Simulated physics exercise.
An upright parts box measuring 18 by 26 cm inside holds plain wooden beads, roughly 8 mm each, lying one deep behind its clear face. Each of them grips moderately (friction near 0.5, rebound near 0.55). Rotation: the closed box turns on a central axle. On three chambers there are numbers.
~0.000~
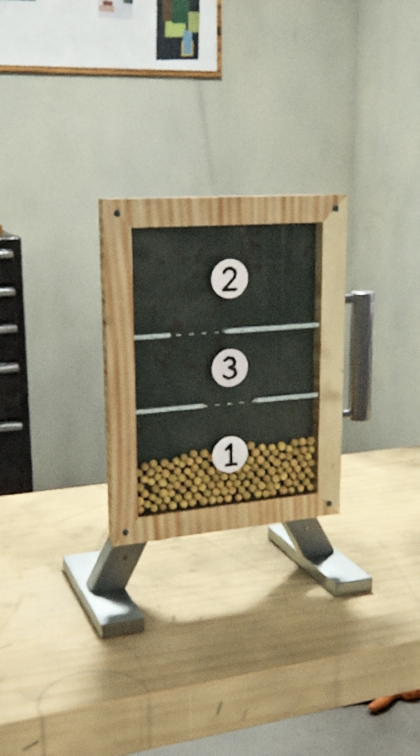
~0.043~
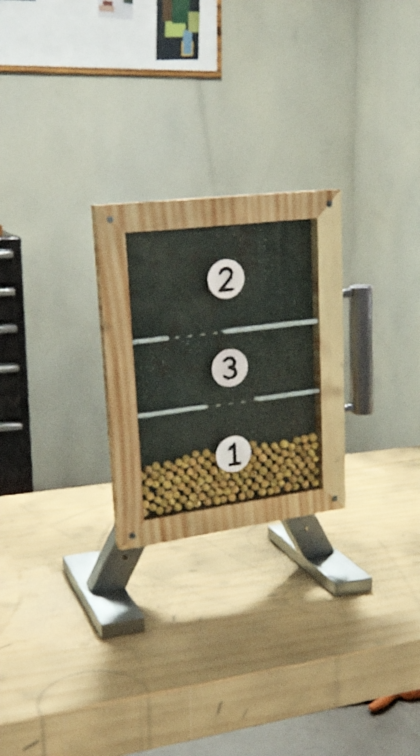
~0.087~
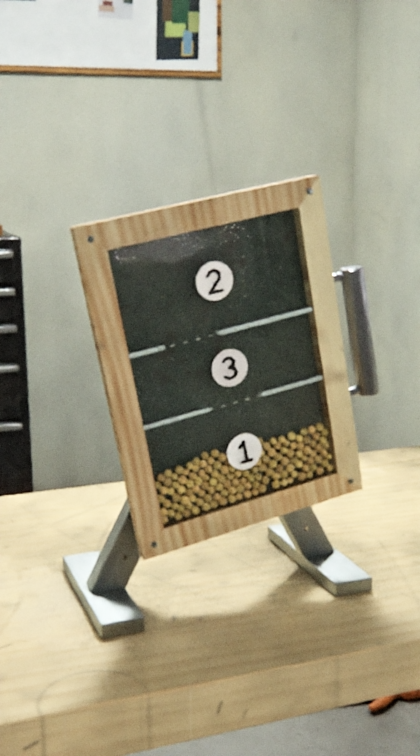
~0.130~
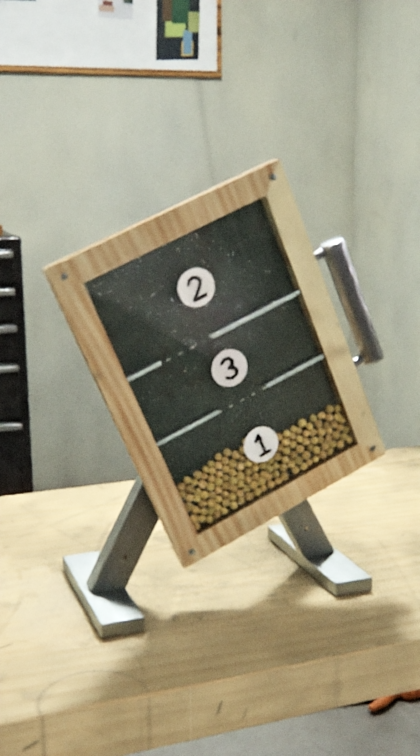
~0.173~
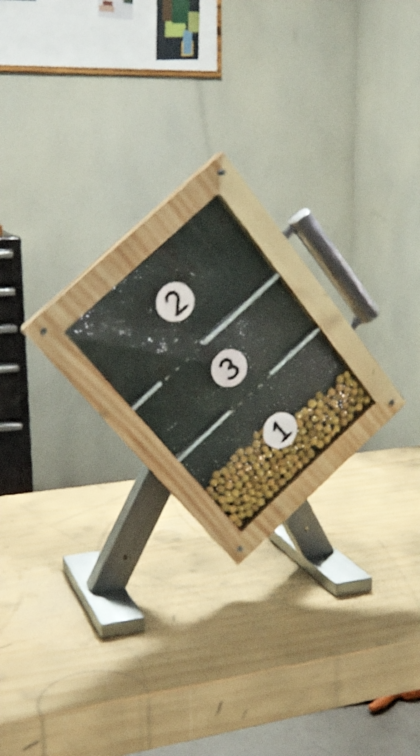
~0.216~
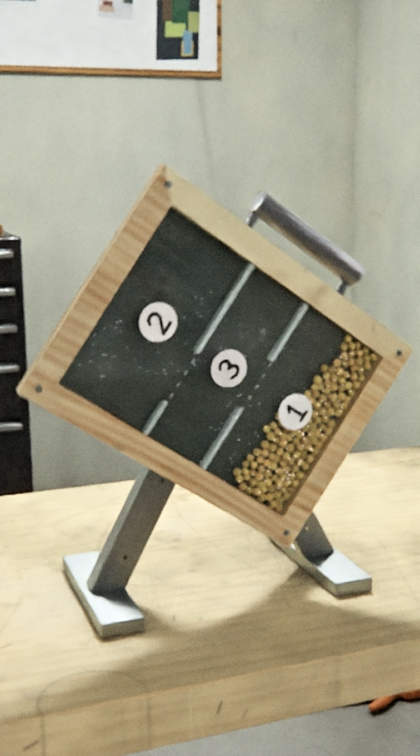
A wooden-framed box with a dark inside turned anticlockwise on its metal stand, from upright to steeply tilted, while the small yellowish beads in its bottom chamber shifted toward the right-hand side.
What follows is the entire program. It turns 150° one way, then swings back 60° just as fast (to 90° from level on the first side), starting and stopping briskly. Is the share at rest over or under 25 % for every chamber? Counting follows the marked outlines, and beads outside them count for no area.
No. 1: Over; no. 2: Under; no. 3: Under 25 %.
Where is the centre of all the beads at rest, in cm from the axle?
The middle sits around 3 cm right of it and 6 cm below it.
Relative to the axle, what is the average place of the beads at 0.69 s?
I'd put it near 4 centimetres to the right and 3 centimetres below.
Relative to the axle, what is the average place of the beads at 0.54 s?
Roughly 5 centimetres to the right and 4 centimetres above.
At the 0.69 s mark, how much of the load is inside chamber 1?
Roughly 65 percent.
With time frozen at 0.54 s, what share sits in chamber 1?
Roughly 85 per cent.
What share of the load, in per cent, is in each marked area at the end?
Final shares - chamber 1: 65 %, chamber 2: 20 %, chamber 3: 15 %.
After 0.54 s, it stands 150° anticlockwise; the beads' middle is 5 cm right of and 4 cm above the centre; no. 1, 85 %, no. 3, 10 %.
After 0.69 s, it stands 120° anticlockwise; the beads' middle is 4 cm right of and 3 cm below the centre; no. 1, 65 %, no. 2, 15 %, no. 3, 20 %.
After 0.84 s, it stands 90° anticlockwise; the beads' middle is 3 cm right of and 6 cm below the centre; no. 1, 65 %, no. 2, 20 %, no. 3, 15 %.
At rest by 1.4 s, it stands 90° anticlockwise; no. 1, 65 %, no. 2, 20 %, no. 3, 15 %.
